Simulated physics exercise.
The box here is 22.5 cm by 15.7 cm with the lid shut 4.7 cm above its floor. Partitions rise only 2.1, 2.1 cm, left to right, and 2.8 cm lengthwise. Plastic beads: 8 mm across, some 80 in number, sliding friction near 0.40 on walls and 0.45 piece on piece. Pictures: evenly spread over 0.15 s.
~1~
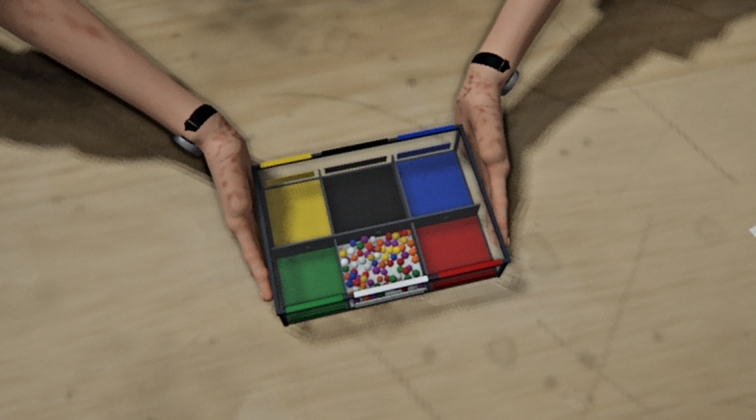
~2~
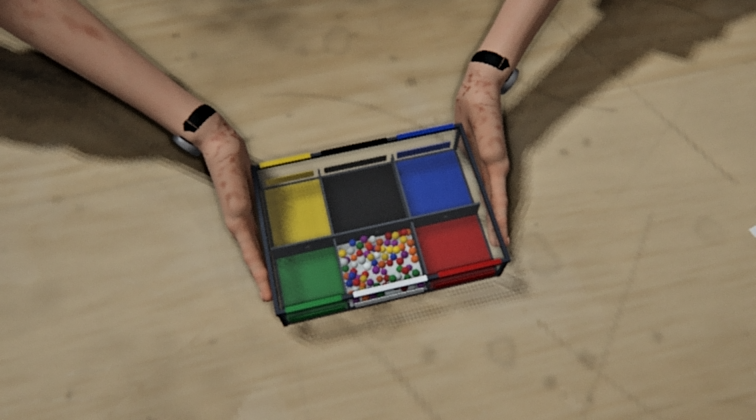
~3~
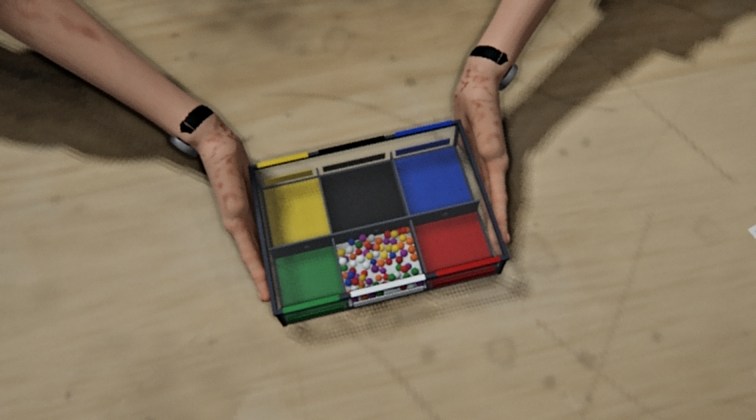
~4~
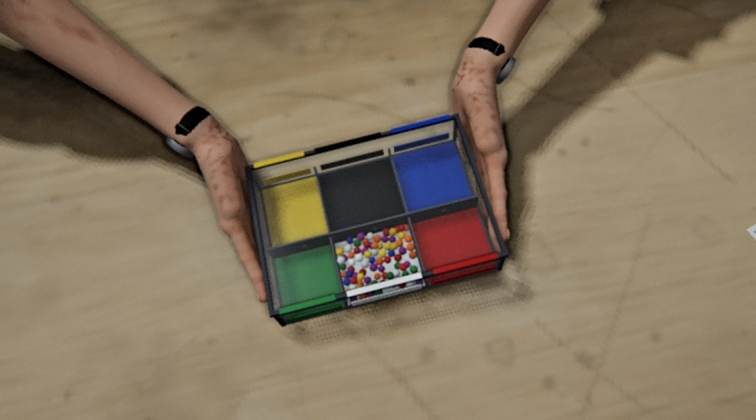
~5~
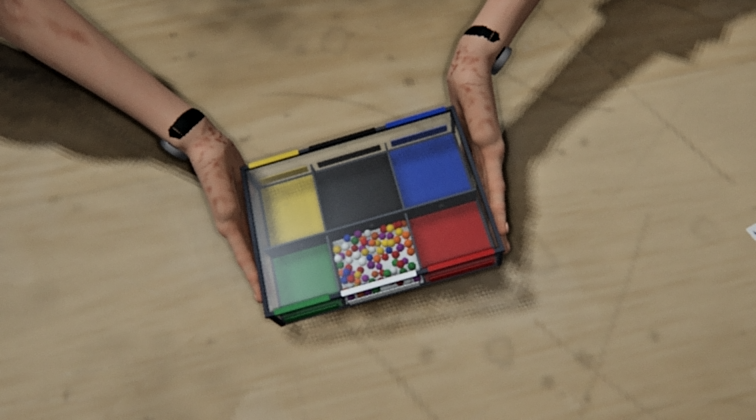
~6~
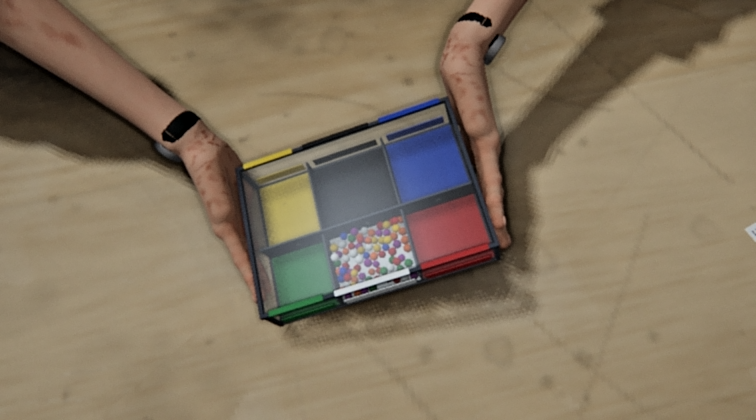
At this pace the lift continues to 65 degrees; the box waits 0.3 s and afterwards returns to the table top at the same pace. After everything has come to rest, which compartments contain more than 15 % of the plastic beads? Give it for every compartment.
Red: Not more than 15 %, blue: Not more than 15 %, green: Not more than 15 %, yellow: Not more than 15 %, white: More than 15 %, black: Not more than 15 %.
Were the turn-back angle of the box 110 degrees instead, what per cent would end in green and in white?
Then green would end with 90 per cent and white with 0 per cent.
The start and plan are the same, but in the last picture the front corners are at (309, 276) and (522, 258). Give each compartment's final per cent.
Red 25, blue 0, green 0, yellow 0, white 75, black 0.
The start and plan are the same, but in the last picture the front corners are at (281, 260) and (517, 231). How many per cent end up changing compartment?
Roughly 20 per cent.
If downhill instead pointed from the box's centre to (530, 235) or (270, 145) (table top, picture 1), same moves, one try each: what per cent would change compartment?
That would be close to 10 per cent, then close to 15 per cent.
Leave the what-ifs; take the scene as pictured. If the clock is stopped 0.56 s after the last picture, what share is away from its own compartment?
At that instant it's around 5 per cent.
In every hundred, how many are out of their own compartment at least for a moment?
About 10 per cent.
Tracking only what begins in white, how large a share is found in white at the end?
Share retained: Some 90 per cent.
Then, 0.56 s after the last picture, tilt 65 degrees; green 5 %, white 95 %.
Then, 0.93 s after the last picture, tilt 38 degrees; green 10 %, white 90 %.
Then, 1.39 s after the last picture, tilt 0 degrees; green 10 %, white 90 %.
In the end, red 0 %, blue 0 %, green 10 %, yellow 0 %, white 90 %, black 0 %.
